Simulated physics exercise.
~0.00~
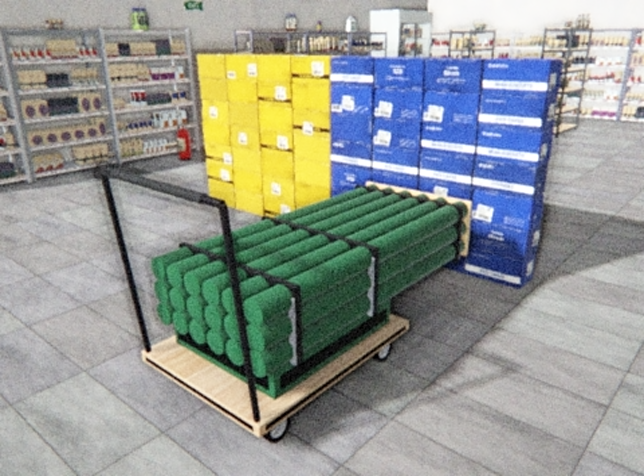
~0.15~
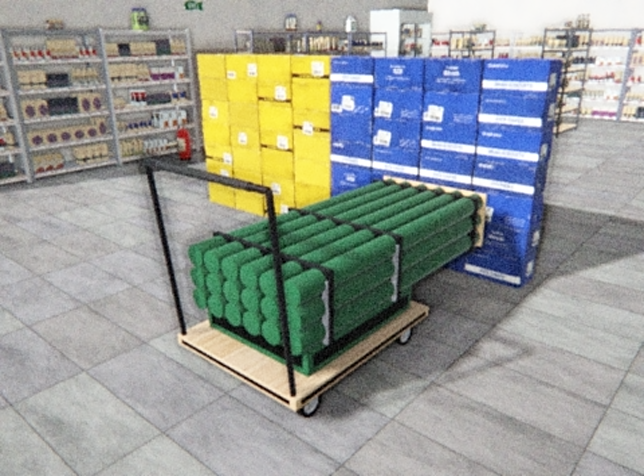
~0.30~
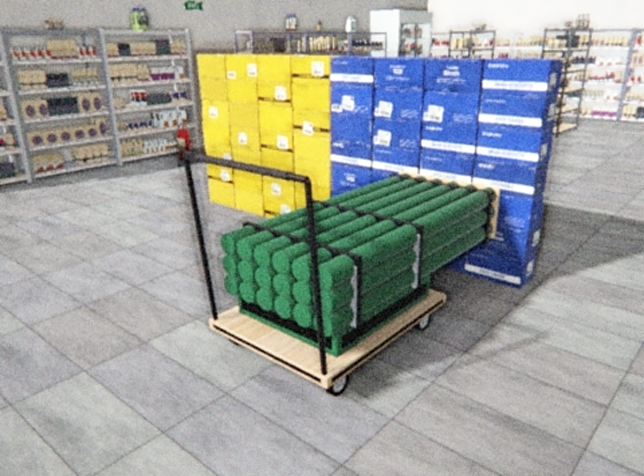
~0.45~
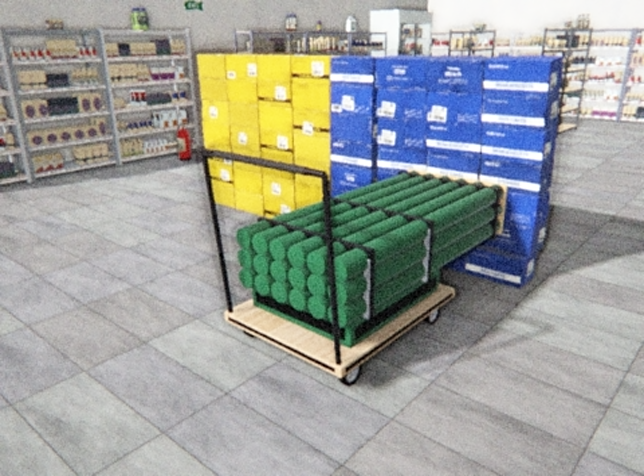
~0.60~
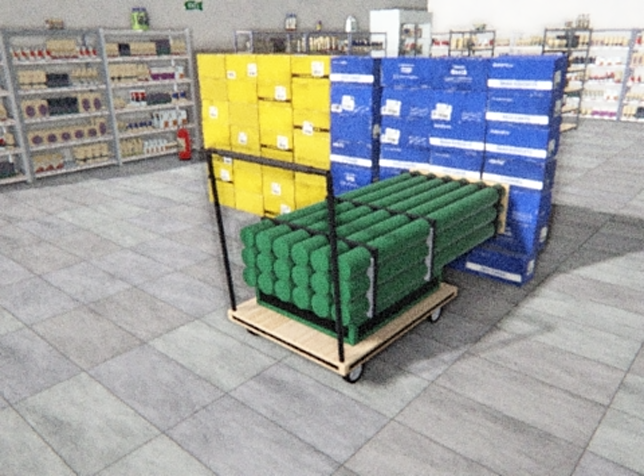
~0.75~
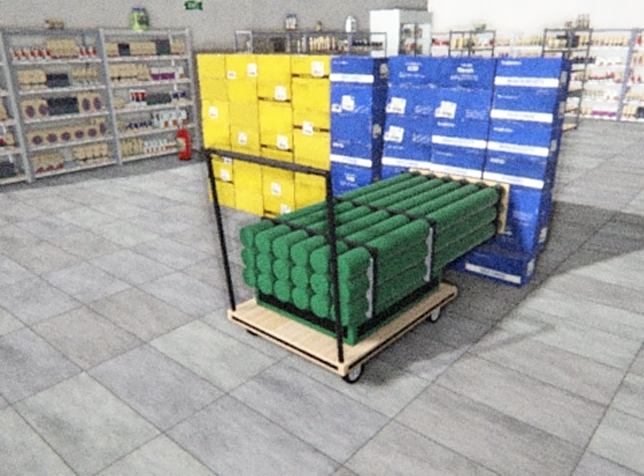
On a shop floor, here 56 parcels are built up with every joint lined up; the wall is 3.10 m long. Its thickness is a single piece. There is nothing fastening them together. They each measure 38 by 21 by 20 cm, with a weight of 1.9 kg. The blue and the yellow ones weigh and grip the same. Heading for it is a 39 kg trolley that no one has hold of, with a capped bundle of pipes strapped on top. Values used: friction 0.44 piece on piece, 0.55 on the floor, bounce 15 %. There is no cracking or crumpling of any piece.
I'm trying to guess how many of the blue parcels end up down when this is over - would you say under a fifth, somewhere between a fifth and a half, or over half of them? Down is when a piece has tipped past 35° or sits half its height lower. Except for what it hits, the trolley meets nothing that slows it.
I would say over half of them.
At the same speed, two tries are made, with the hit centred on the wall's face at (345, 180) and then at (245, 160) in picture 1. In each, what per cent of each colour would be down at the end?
For yellow it's 20 then 60 per cent, for blue 40 then 0 per cent.
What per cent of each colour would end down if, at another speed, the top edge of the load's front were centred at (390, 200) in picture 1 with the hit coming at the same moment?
You'd end up with yellow at 0 per cent down and blue at 70 per cent.
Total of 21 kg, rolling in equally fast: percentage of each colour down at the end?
For yellow it's 0, for blue it's 0 in a hundred.
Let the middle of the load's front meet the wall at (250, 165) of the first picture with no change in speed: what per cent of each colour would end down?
That would leave yellow at 60 % and blue at 0 %.
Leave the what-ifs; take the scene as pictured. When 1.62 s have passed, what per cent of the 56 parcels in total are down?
By then 30 %.
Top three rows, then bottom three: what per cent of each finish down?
Of the top ones 40 percent, of the bottom ones 20 percent.
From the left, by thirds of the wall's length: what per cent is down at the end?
I'd put it at 0 % left, 0 % middle and 90 % right.
By 0.98 s, load 9 cm past the wall's line, stopped; none of the 28 blue parcels down (0 of 56 in all colours); top blue parcel tilted 13°.
By 1.22 s, load 9 cm past the wall's line, stopped; 3 of the 28 blue parcels down (3 of 56 in all colours); top blue parcel tilted 29°, 11 cm lower.
By 1.44 s, load 9 cm past the wall's line, stopped; 18 of the 28 blue parcels down (18 of 56 in all colours); top blue parcel tilted 56°, 47 cm lower.
By 1.62 s, load 9 cm past the wall's line, stopped; 18 of the 28 blue parcels down (18 of 56 in all colours); top blue parcel on its side.
When it is over (2.2 s), load 9 cm past the wall's line, stopped; 18 of the 28 blue parcels down (18 of 56 in all colours); top blue parcel on its side; top yellow parcel unmoved. That is 64 per cent. In pixels of the last frame, middles, top blue parcel near (530, 200), top yellow parcel near (221, 66).
